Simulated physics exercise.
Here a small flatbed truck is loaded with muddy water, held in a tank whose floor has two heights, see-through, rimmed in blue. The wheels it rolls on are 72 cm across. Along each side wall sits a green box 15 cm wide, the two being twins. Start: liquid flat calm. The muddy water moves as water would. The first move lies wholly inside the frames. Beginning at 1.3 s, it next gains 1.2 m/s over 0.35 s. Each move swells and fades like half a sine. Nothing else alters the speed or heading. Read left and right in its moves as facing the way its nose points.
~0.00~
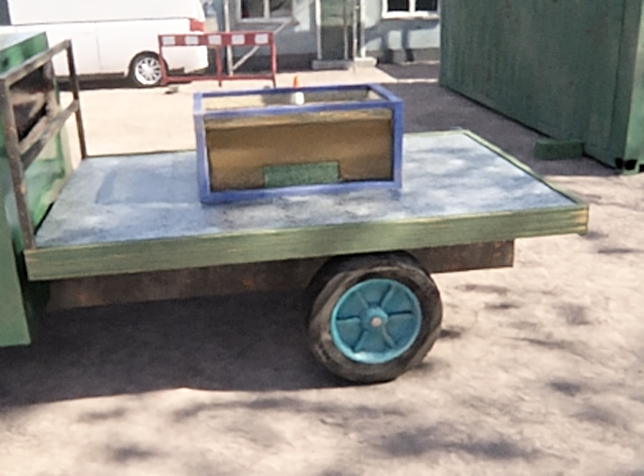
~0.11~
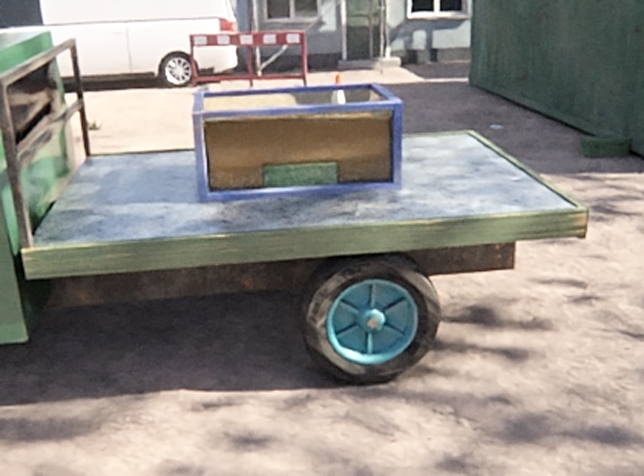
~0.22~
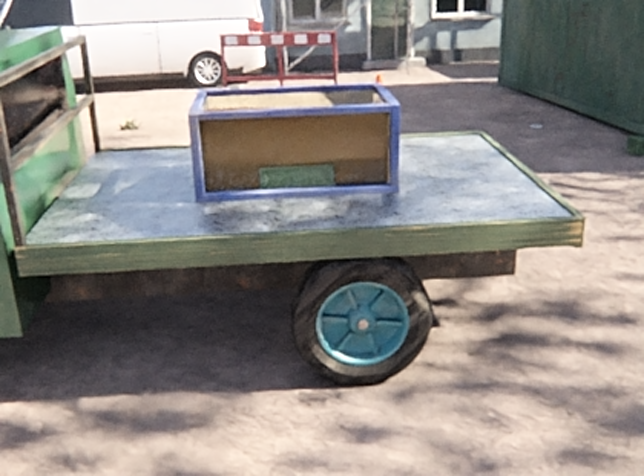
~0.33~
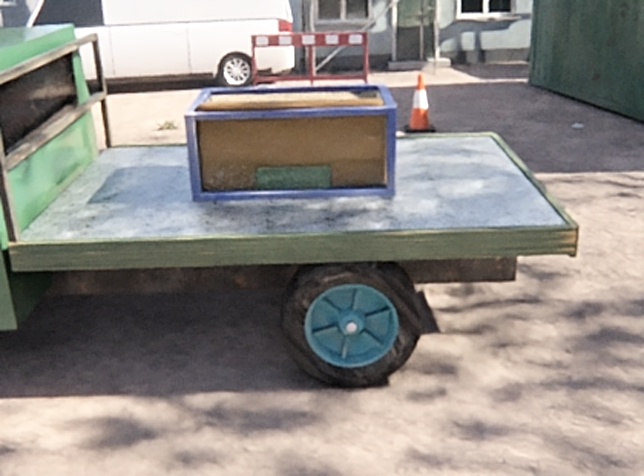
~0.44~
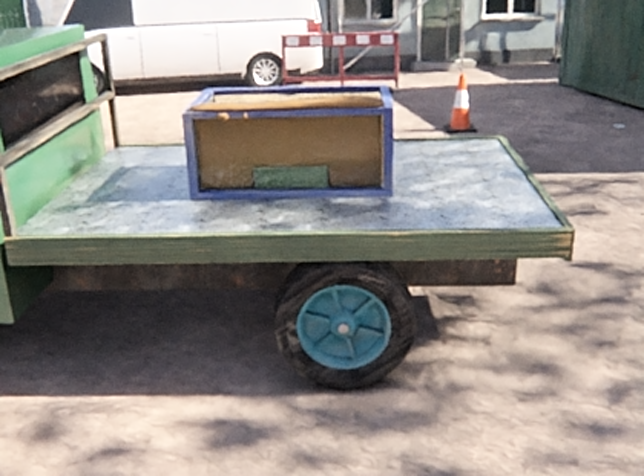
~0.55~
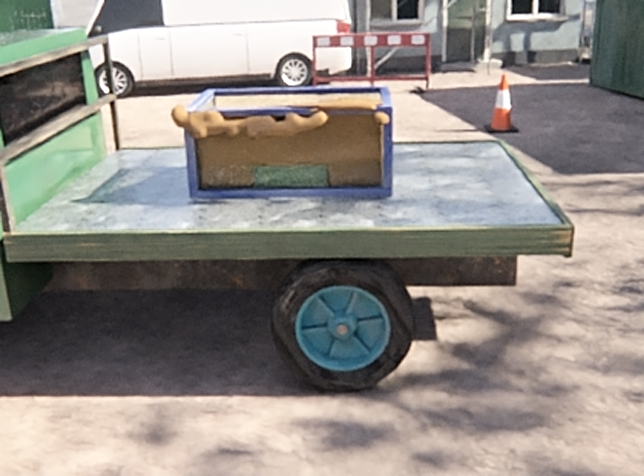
A small flatbed truck rolls left as muddy water climbs and slops over its tank's near rim.
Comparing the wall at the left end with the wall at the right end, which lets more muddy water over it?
The surge carries more out to the right.
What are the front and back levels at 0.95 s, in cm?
I'd say some 36 centimetres in front and some 36 centimetres behind.
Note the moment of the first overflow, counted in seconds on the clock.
Near 0.6 s.
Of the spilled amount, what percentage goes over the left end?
Some 10 per cent of it.
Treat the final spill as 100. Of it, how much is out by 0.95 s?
Near 10 in a hundred.
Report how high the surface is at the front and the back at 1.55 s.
Front 24 cm and back 44 cm.
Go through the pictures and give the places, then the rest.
Level at the front (218, 124); level at the back (375, 115); still flat; the front is on the left, levels are read along the near wall; a wheel hub at (378, 325), in the first frame.
Level at the back (375, 115); rising 7° towards the near side, in the second frame.
Level at the front (213, 110); rising 16° towards the near side, in the third frame.
Level at the front (210, 102); level at the back (371, 99); rising 26° towards the near side, in the fourth frame.
Level at the front (209, 104); level at the back (369, 96); rising 28° towards the near side, in the fifth frame.
Level at the back (368, 98); rising 23° towards the near side; a wheel hub at (342, 333), in the sixth frame.
By 0.95 s front 36 cm, middle 38 cm, back 35 cm above the lowest part of the floor; the loss stands at 2 per cent, over the near side.
By 1.55 s front 23 cm, middle 34 cm, back 45 cm above the lowest part of the floor; the loss stands at 2 per cent, over the near side.
By 2.15 s front 27 cm, middle 32 cm, back 34 cm above the lowest part of the floor; the loss stands at 11 per cent, over the right end and the far side, a little elsewhere.
By 4.64 s the loss stands at 15 per cent, over the right end and the far side, a little elsewhere; the left end has passed 2 per cent and the right end 6.
